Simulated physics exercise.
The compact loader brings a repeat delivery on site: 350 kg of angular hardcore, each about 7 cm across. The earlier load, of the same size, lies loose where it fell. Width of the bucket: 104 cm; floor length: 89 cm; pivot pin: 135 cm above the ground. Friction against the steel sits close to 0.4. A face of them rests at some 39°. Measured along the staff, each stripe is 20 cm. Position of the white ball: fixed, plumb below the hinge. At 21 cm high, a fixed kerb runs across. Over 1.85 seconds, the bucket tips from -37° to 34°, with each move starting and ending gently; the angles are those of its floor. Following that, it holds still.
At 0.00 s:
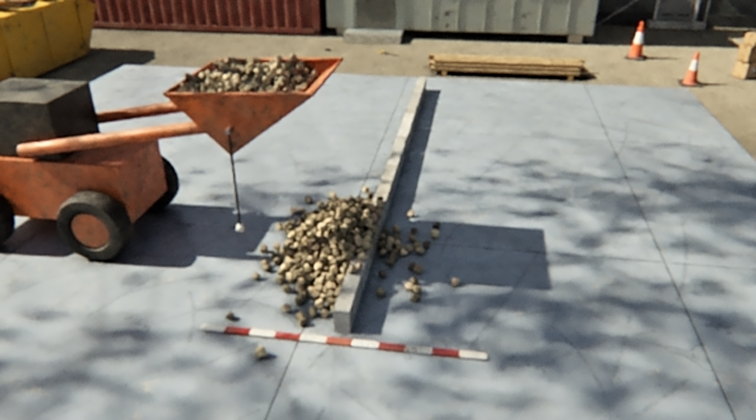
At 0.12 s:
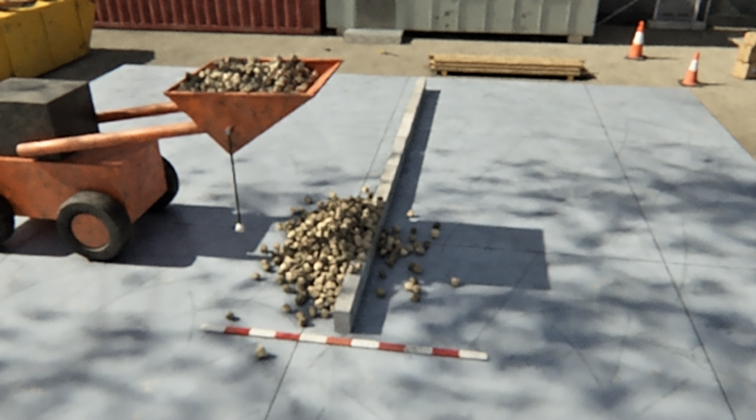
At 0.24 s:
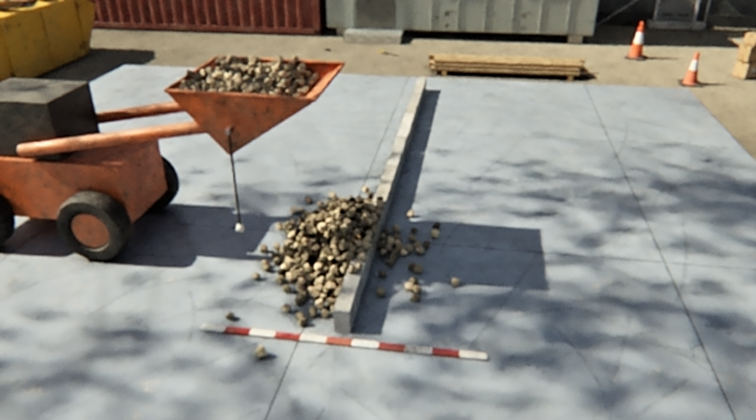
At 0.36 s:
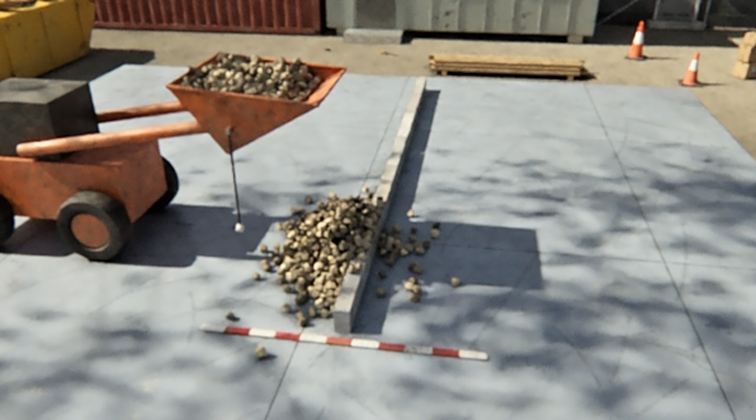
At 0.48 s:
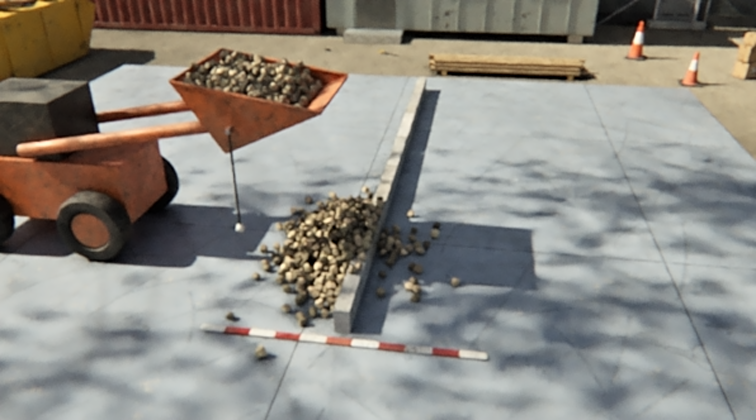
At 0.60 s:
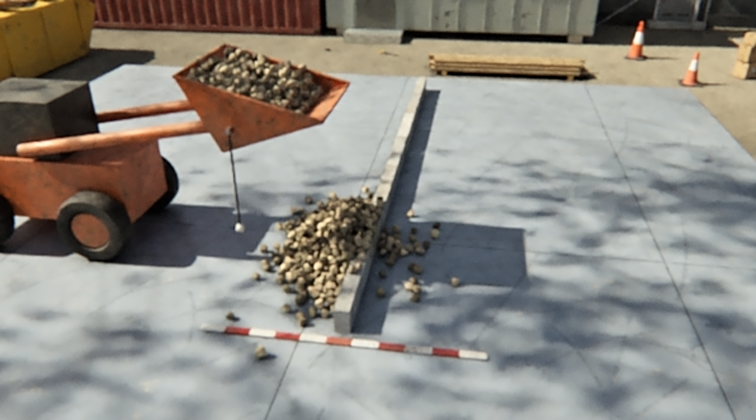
At first, an orange bucket full of stones sits raised on the left, above a loose pile of similar stones heaped against a low grey kerb. Then the bucket slowly tilts, its right lip sinking and its left side rising slightly, while the stones inside shift a little and the pile below stays still.
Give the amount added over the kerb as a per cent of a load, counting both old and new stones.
About 56 per cent of a load.
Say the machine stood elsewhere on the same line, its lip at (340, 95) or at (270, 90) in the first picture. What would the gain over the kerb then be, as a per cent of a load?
Roughly 90 per cent, then 5 per cent.
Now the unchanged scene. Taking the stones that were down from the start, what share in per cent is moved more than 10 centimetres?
I'd put it at about 5 per cent.
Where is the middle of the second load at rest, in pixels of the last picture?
Their middle rests near (381, 239).
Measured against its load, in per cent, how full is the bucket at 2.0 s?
55 % still inside.
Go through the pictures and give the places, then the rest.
In the first frame, the bucket is at -37°, its lip at (314, 94); the top of the load is at (258, 64). The earlier load is highest near (344, 222), 34 cm above ground level, 94 % on this side of the kerb, 6 % over the kerb.
In the second frame, the bucket is at -36°, its lip at (314, 96); the top of the load is at (255, 64); the stones move at 0.1 m/s on average.
In the third frame, the bucket is at -34°, its lip at (316, 100); the top of the load is at (256, 64); the stones move at 0.1 m/s on average.
In the fourth frame, the bucket is at -30°, its lip at (318, 106); the top of the load is at (241, 61); the stones move at 0.2 m/s on average.
In the fifth frame, the bucket is at -25°, its lip at (321, 113); the top of the load is at (226, 59); the stones move at 0.2 m/s on average.
In the sixth frame, lip at (323, 123), floor tilted -19°, highest stones at (228, 57); the stones move at 0.2 m/s on average.
After 1.4 s the floor is at 23°; in per cent of one load, 100 in the bucket, 95 on this side of the kerb, 6 over the kerb; the foremost stones are at (428, 260).
After 2.0 s the floor is at 34°; in per cent of one load, 57 in the bucket, 136 on this side of the kerb, 7 over the kerb; the foremost stones are at (428, 260).
After 2.3 s the floor is at 34°; in per cent of one load, 20 in the bucket, 153 on this side of the kerb, 26 over the kerb; the foremost stones are at (443, 256).
After 4.9 s the floor is at 34°; in per cent of one load, 0 in the bucket, 138 on this side of the kerb, 62 over the kerb; the foremost stones are at (490, 259). Net gain over the kerb, 56.
